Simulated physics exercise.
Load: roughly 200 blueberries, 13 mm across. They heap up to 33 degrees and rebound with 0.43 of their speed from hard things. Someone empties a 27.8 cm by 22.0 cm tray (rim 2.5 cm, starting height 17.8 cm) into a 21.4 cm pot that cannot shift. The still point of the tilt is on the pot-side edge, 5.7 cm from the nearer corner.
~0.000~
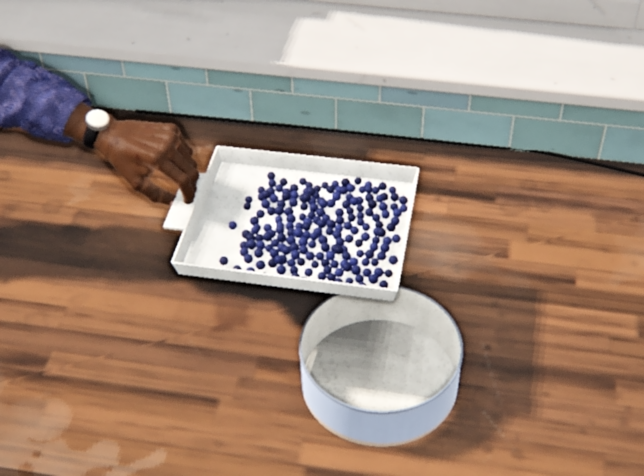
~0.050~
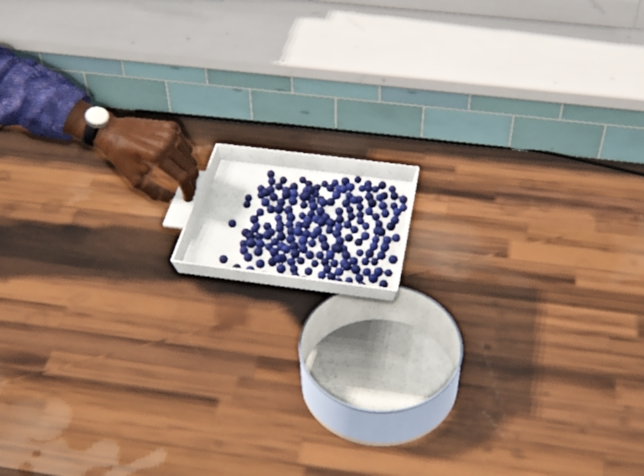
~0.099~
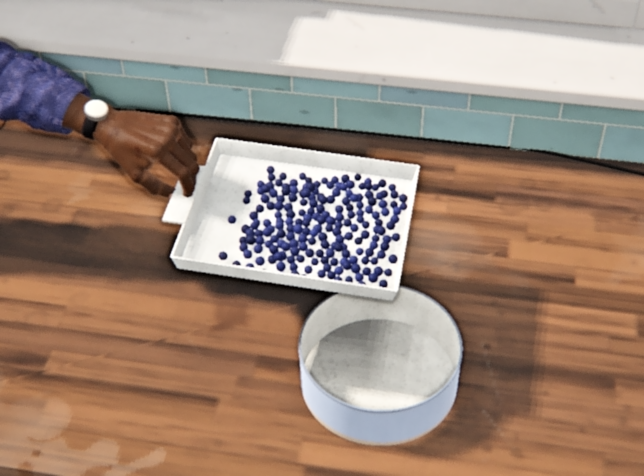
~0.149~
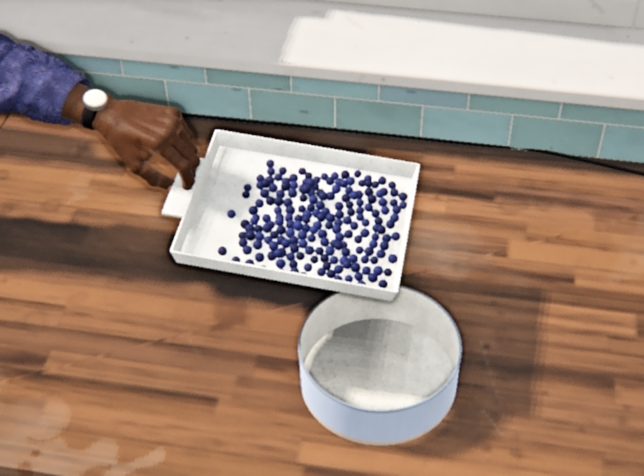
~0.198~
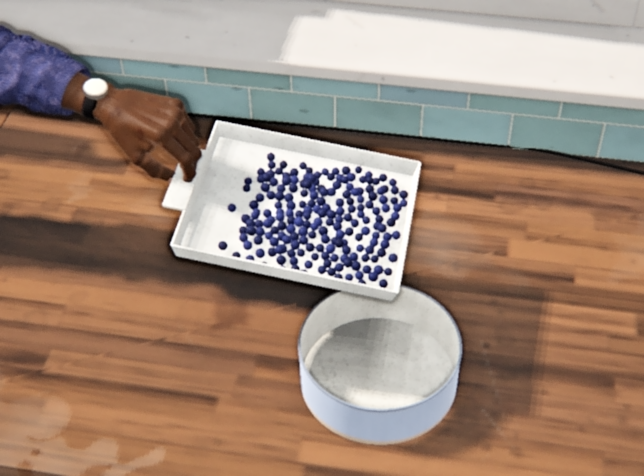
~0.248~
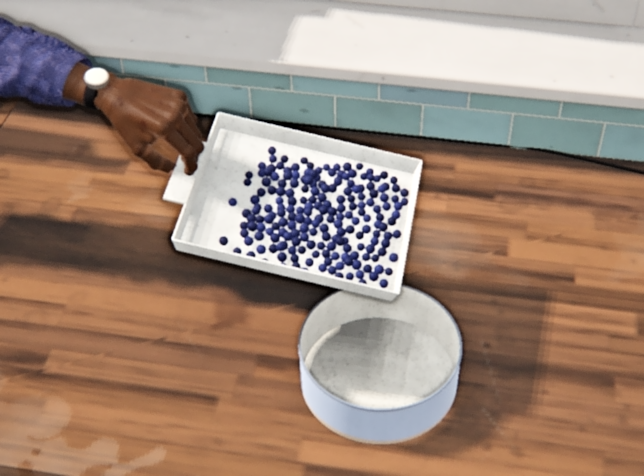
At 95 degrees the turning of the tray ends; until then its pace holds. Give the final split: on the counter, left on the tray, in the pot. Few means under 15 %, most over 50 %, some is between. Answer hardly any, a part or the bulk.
Counter a part, tray hardly any, pot the bulk.
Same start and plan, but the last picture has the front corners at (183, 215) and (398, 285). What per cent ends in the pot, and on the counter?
Pot 25, counter 75.
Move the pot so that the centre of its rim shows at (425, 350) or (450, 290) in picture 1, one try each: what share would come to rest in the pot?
About 95 and 35 per cent.
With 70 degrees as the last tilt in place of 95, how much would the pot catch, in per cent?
It would be near 5 per cent.
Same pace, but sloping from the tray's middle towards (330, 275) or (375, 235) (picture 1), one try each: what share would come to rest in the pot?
Some 95 and 30 per cent.
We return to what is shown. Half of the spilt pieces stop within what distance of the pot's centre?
Roughly 18 cm.
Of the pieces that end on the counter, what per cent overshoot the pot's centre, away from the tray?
Roughly 100 per cent.
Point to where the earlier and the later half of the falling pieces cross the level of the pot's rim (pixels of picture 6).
At about (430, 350), then at (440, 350).
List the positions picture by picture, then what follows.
The first picture shows tray tilt 0 degrees, front corners at (177, 260) and (393, 287); middle of the pieces at (322, 224); pot at (381, 345).
The second picture shows tray tilt 1 degrees, front corners at (177, 258) and (393, 287); middle of the pieces at (322, 223).
The third picture shows tray tilt 2 degrees, front corners at (176, 254) and (393, 287); middle of the pieces at (322, 220).
The fourth picture shows tray tilt 5 degrees, front corners at (176, 249) and (393, 288), lowest corner right front; middle of the pieces at (321, 217).
The fifth picture shows tray tilt 8 degrees, front corners at (176, 243) and (394, 288), lowest corner right front; middle of the pieces at (322, 214).
The sixth picture shows tray tilt 11 degrees, front corners at (178, 237) and (395, 289), lowest corner right front; middle of the pieces at (323, 211); pot at (380, 342). Its pace works out near 60 degrees a second.
Then, at 0.92 s, tilt 50 degrees; the tray holds 100 %, the pot 0 %.
Then, at 1.37 s, tilt 77 degrees; the tray holds 95 %, the pot 0 %.
Then, at 1.90 s, tilt 95 degrees; the tray holds 15 %, the pot 55 %.
At rest (2.7 s), counter 25 %, tray 0 %, pot 75 %.
